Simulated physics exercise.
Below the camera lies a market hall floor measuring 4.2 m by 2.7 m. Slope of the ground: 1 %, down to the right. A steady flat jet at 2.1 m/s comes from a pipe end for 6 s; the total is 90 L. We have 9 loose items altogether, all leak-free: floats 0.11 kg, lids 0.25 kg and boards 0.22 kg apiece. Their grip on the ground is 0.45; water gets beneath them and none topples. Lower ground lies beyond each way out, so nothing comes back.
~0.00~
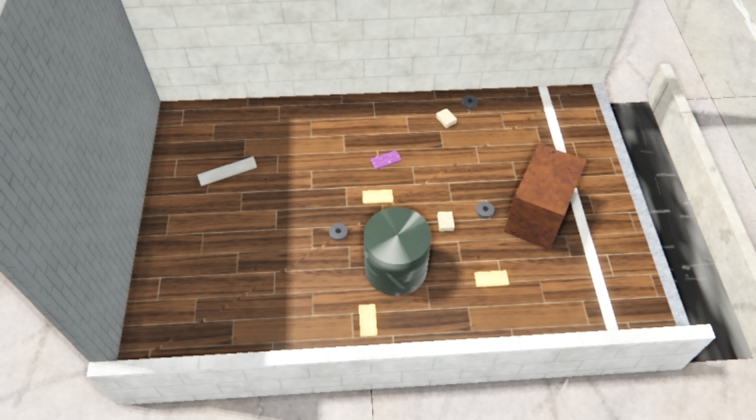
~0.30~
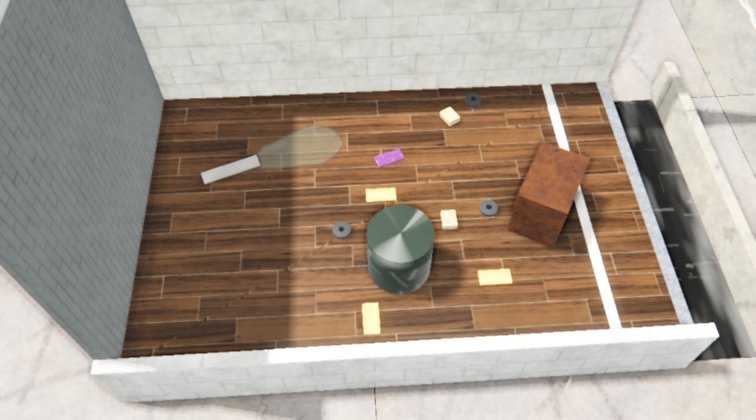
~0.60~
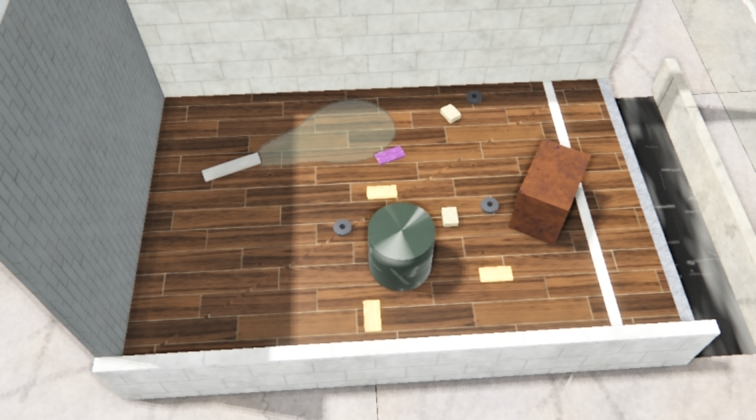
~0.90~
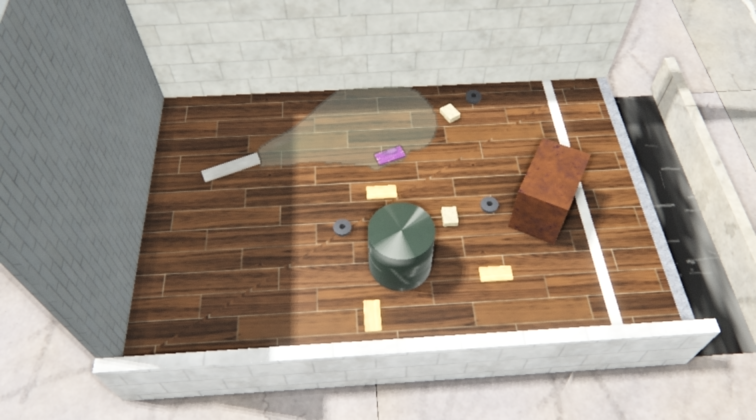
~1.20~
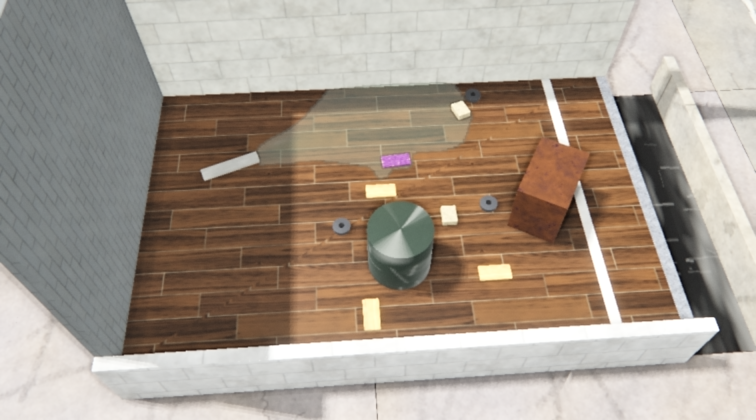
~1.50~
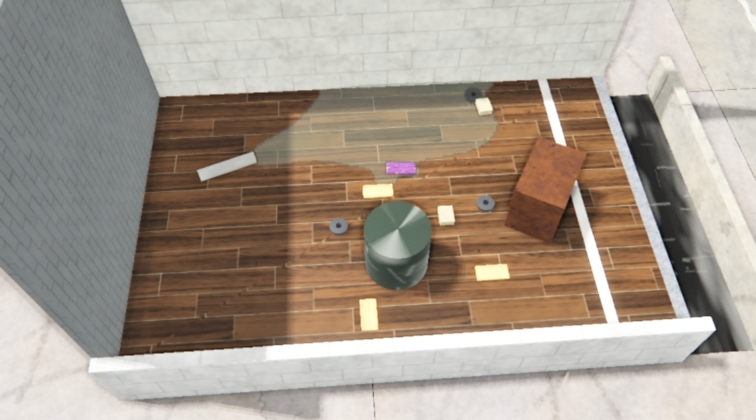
Water spreads in a clear, widening sheet from a pale bar across the wooden floor toward the upper right, passing around the purple board, then nudges that board and a small cream block slightly rightward while the other pieces stay put.
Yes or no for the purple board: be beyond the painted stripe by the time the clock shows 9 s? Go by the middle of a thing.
As for the purple board, it fails to make it.
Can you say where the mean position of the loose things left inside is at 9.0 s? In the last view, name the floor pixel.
They're centred close to (416, 227).
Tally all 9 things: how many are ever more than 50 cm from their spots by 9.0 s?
That comes to 2.
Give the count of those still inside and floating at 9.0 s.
Answer: 0.
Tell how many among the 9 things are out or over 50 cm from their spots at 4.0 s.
That would be 2.
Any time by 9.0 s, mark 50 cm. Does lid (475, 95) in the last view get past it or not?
Beyond the mark.
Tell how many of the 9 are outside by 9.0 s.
I count 2 by that time.
After 2.1 s the purple board is near (402, 169), 0.2 m from its start, aground; 0 of 9 are over the mark; 1 afloat.
After 4.0 s the purple board is near (402, 169), 0.2 m from its start, aground; 2 of 9 are over the mark; 0 afloat.
After 6.3 s the purple board is near (402, 169), 0.2 m from its start, aground; 2 of 9 are over the mark; 0 afloat.
After 9.0 s the purple board is near (402, 169), 0.2 m from its start, aground; 2 of 9 are over the mark; 0 afloat.
